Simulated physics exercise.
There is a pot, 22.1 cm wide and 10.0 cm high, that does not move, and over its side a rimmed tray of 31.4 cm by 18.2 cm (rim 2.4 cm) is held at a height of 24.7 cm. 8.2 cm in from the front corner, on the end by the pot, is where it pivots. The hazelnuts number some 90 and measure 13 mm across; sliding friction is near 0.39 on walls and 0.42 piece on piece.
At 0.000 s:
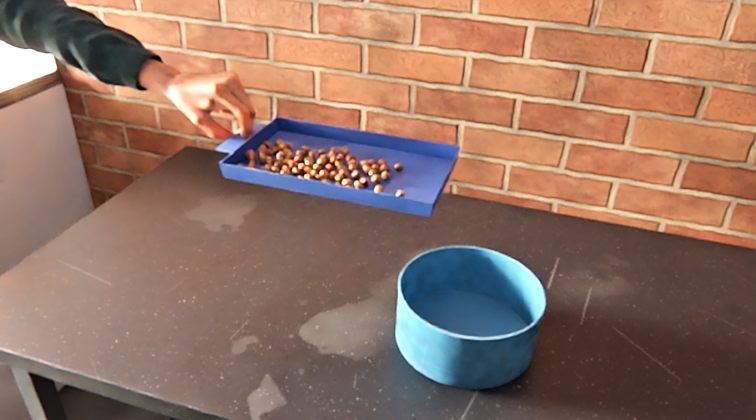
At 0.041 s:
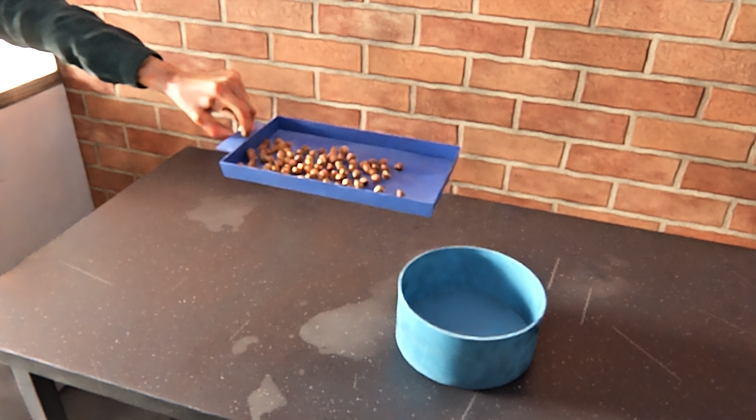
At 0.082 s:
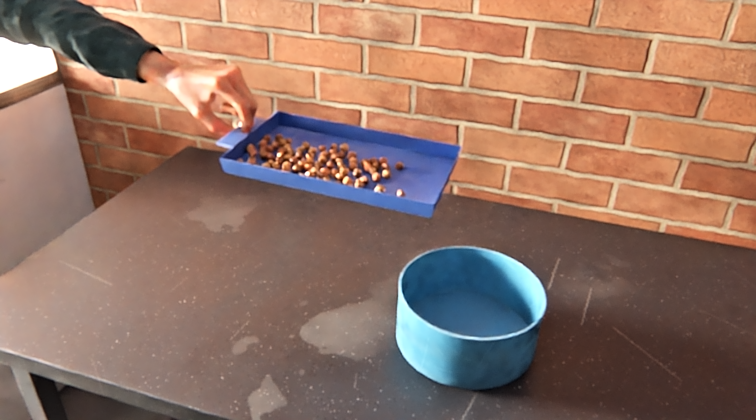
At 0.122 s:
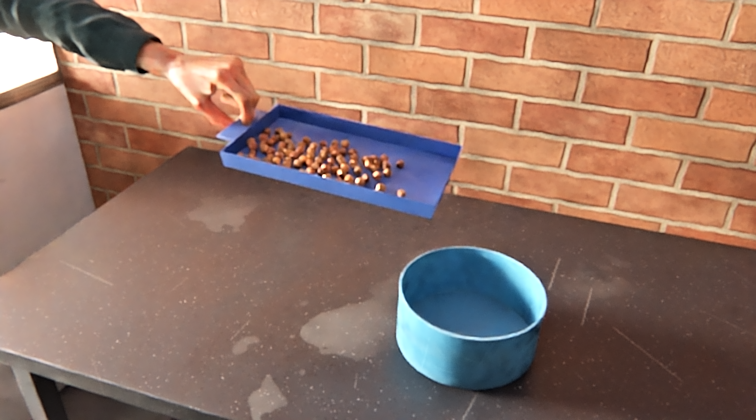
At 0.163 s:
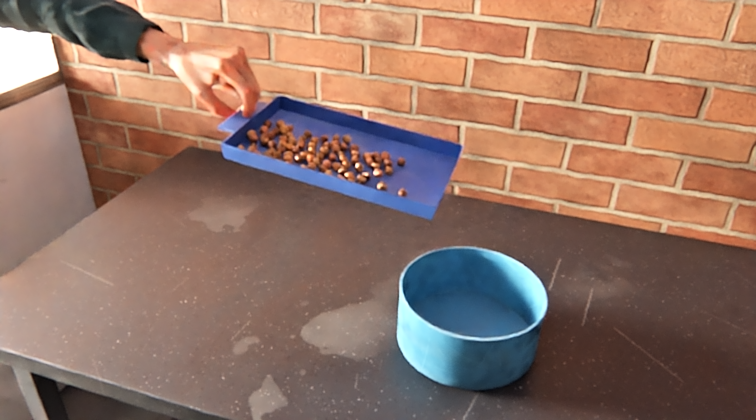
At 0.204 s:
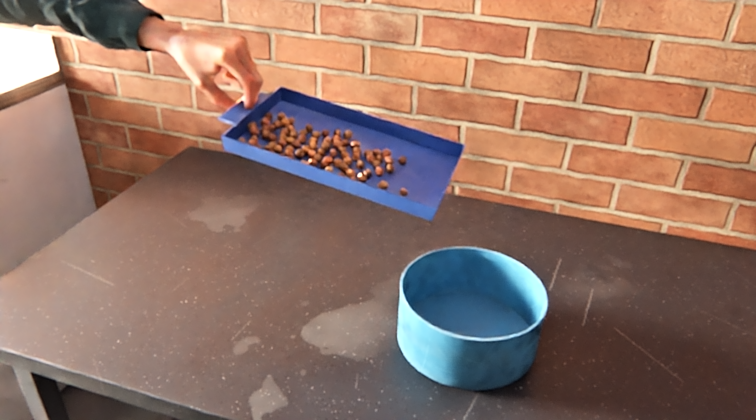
Above a dark table, a hand slowly raises the left end of a blue tray of hazelnuts.
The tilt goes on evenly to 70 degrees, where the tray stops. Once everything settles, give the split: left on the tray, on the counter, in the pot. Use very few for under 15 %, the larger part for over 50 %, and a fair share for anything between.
Tray: The larger part, counter: Very few, pot: Very few.
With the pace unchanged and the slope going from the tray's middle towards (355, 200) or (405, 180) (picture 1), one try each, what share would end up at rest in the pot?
I'd put it at roughly 0 per cent for the first tilt and roughly 15 per cent for the second.
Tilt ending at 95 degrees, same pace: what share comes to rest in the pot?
Roughly 90 percent.
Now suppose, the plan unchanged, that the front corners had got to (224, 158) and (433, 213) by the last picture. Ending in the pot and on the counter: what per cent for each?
That works out as pot 0 and counter 0.
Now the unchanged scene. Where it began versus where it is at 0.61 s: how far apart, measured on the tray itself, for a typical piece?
10 cm.
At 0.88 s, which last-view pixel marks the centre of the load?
Near (423, 183).
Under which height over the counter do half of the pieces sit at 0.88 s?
Some 28 cm.
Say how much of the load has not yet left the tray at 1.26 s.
It comes to near 95 per cent.
After 0.61 s, tilt 39 degrees; the tray holds 100 %, the pot 0 %.
After 0.88 s, tilt 58 degrees; the tray holds 100 %, the pot 0 %.
After 1.26 s, tilt 70 degrees; the tray holds 95 %, the pot 0 %.
By 2.1 s all is still; tray 95 %, counter 0 %, pot 5 %.
